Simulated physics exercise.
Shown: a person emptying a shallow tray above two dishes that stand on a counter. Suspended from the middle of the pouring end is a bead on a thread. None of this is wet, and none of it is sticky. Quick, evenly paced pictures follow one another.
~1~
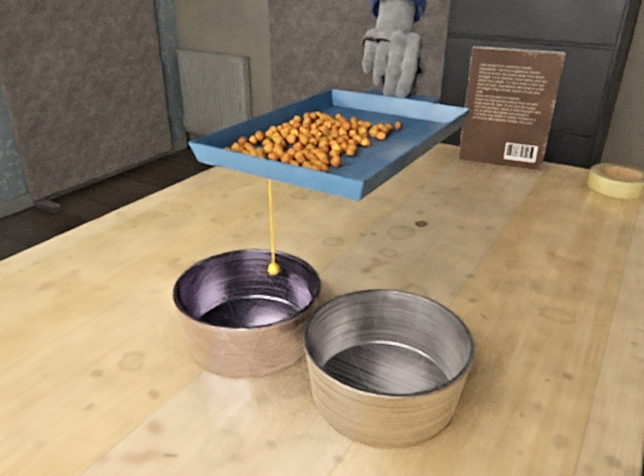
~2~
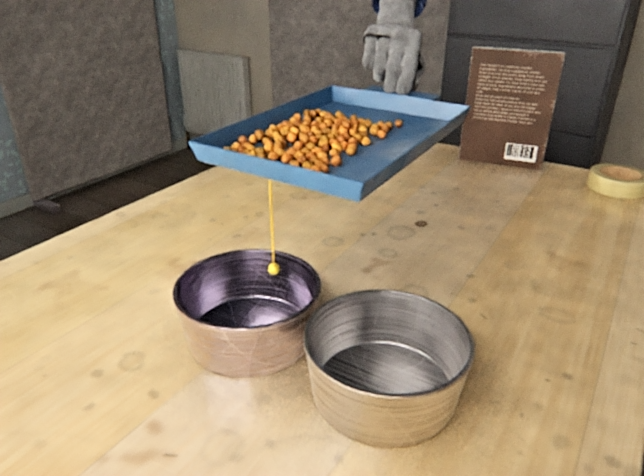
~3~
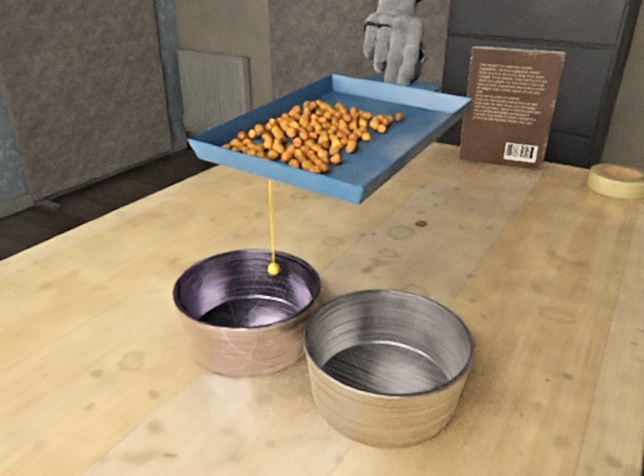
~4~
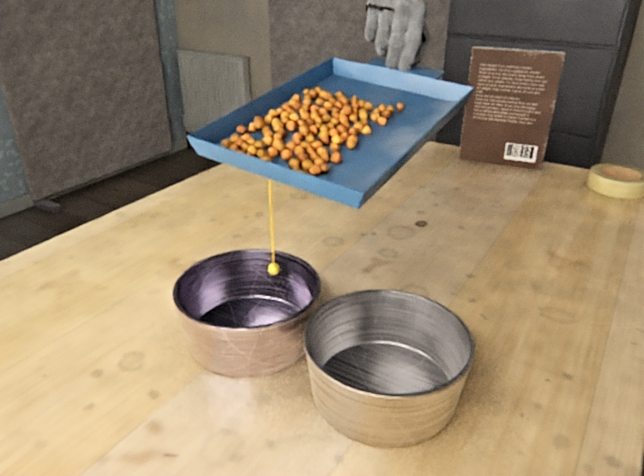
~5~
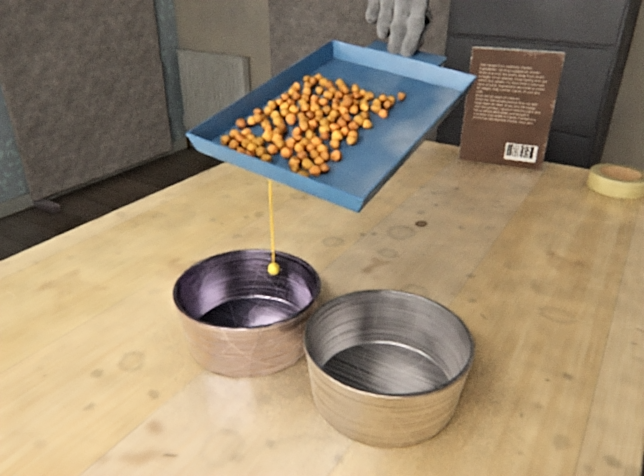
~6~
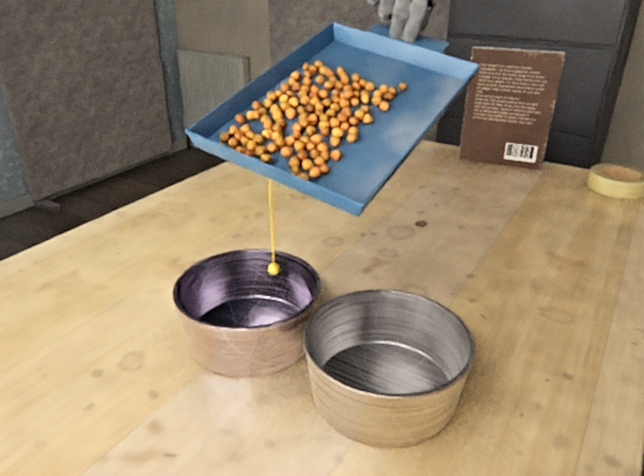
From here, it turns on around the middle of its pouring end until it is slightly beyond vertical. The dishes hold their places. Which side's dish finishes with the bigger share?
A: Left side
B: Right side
Option B: Right side.
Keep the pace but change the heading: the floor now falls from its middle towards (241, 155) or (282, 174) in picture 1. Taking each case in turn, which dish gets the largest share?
Results - the dish on the left side first, the dish on the left side second.
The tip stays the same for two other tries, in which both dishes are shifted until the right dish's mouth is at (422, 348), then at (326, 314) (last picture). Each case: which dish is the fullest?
For the first position it is the one at left; for the second, the one at right.
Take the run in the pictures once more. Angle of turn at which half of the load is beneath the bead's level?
About 110°.
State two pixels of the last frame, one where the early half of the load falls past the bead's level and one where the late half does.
Roughly at (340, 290) first, and then at (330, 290).
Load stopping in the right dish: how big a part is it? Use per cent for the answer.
My estimate is some 60 %.
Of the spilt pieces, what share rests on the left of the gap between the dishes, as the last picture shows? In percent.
Roughly 50 in a hundred.
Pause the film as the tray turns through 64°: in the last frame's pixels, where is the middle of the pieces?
The load is centred near (325, 158).
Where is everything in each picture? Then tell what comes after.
The first picture shows corners of the pouring end at (197, 141) and (360, 178), level; middle of the load at (319, 140), roasted chickpeas; left dish at (201, 343); right dish at (347, 409); bead on its thread at (274, 269).
The second picture shows corners of the pouring end at (197, 141) and (360, 179), level; middle of the load at (319, 138).
The third picture shows corners of the pouring end at (197, 138) and (360, 183), tipped barely, lowest at the right corner; middle of the load at (319, 133).
The fourth picture shows corners of the pouring end at (196, 135) and (360, 188), tipped a little, lowest at the right corner; middle of the load at (319, 127).
The fifth picture shows corners of the pouring end at (195, 132) and (360, 193), tipped a little, lowest at the right corner; middle of the load at (319, 120).
The sixth picture shows corners of the pouring end at (194, 129) and (360, 198), tipped clearly, lowest at the right corner; middle of the load at (320, 114); left dish at (201, 343); right dish at (347, 409).
Soon after the last picture, tray tipped steeply; nearly all on the tray; a stray few in the right dish; a stray few in the air.
A little later, tray tipped past a quarter turn; most on the tray; a small part in the right dish; a stray few in the left dish; a small part in the air.
Later still, tray tipped past a quarter turn; about two thirds in the right dish; a small part in the left dish; about a quarter outside both; a stray few in the air.
At rest, tray tipped past a quarter turn; about two thirds in the right dish; a small part in the left dish; about a quarter outside both; a stray few in the air.
